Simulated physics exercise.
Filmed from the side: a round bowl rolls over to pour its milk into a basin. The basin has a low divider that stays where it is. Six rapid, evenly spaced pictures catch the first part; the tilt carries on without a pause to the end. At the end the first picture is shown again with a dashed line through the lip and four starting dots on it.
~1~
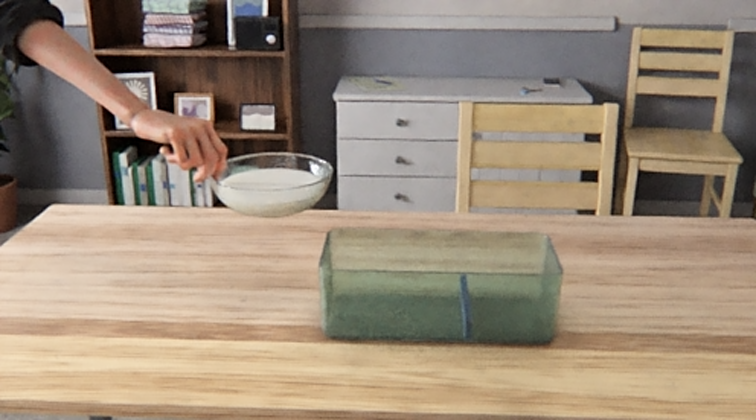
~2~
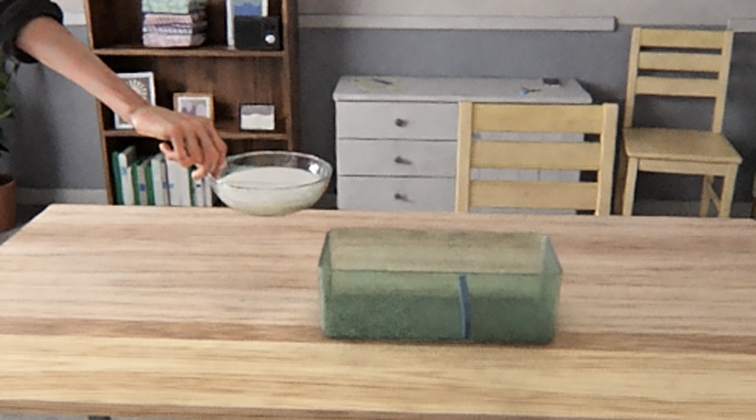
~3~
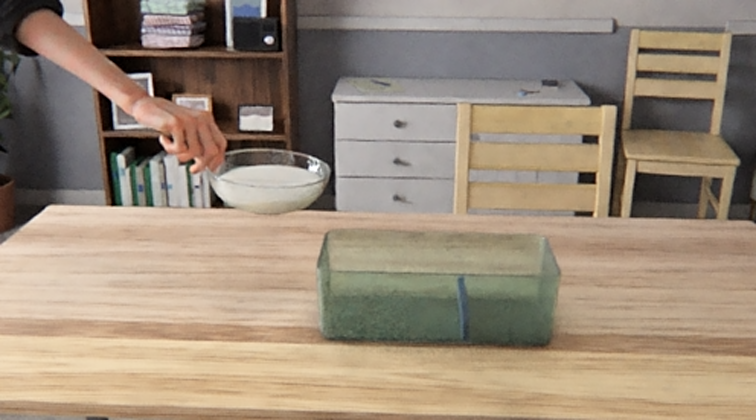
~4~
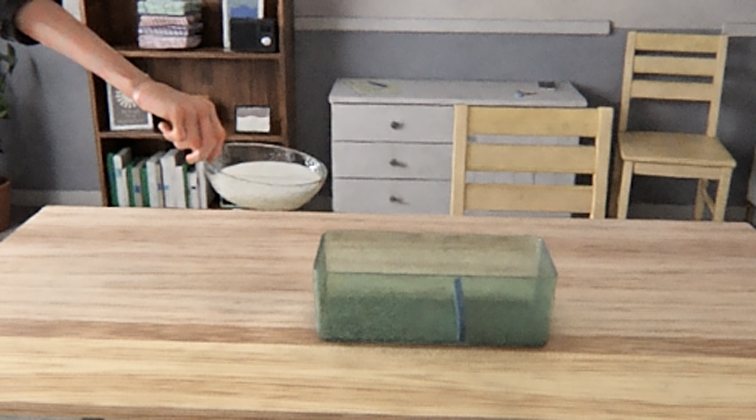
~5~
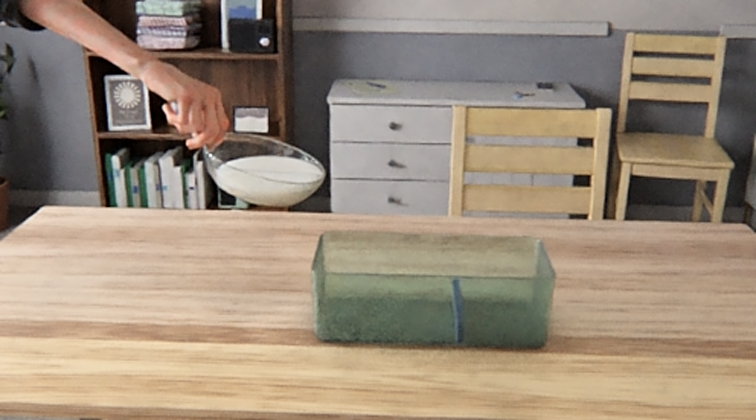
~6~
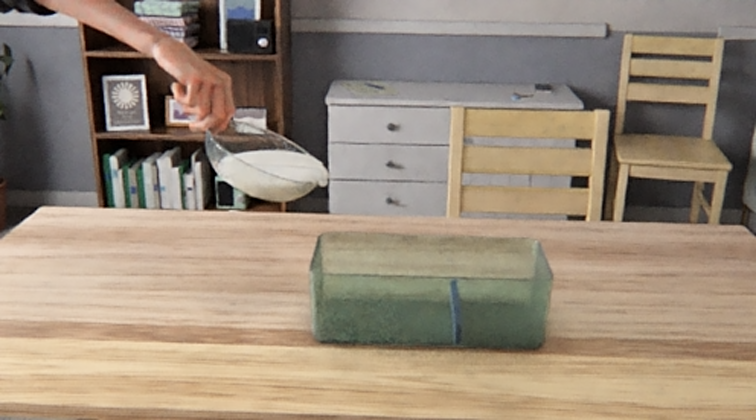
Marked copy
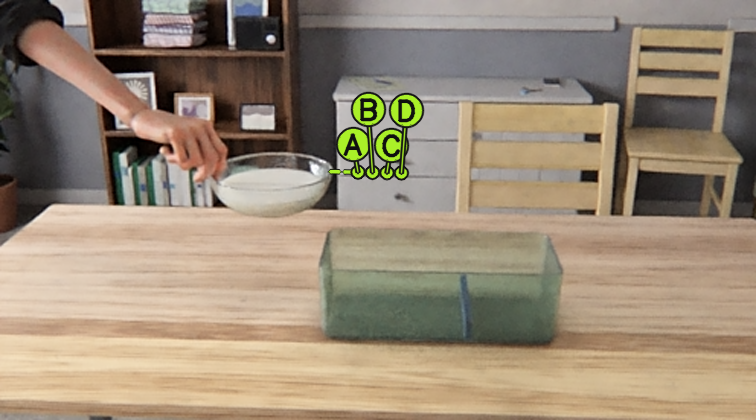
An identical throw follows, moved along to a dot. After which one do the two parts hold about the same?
The answer is dot D.
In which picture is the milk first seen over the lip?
In picture 6.
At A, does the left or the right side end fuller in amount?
The left side.
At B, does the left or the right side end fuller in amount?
More ends on the left.
On the marked copy, A at (358, 172); B at (372, 172); C at (387, 172); D at (401, 172).
Choosing A, about 85 % ends left of the wall and 14 % right of it.
Choosing B, about 89 % ends left of the wall and 11 % right of it.
Choosing C, about 86 % ends left of the wall and 13 % right of it.
Choosing D, about 50 % ends left of the wall and 49 % right of it.
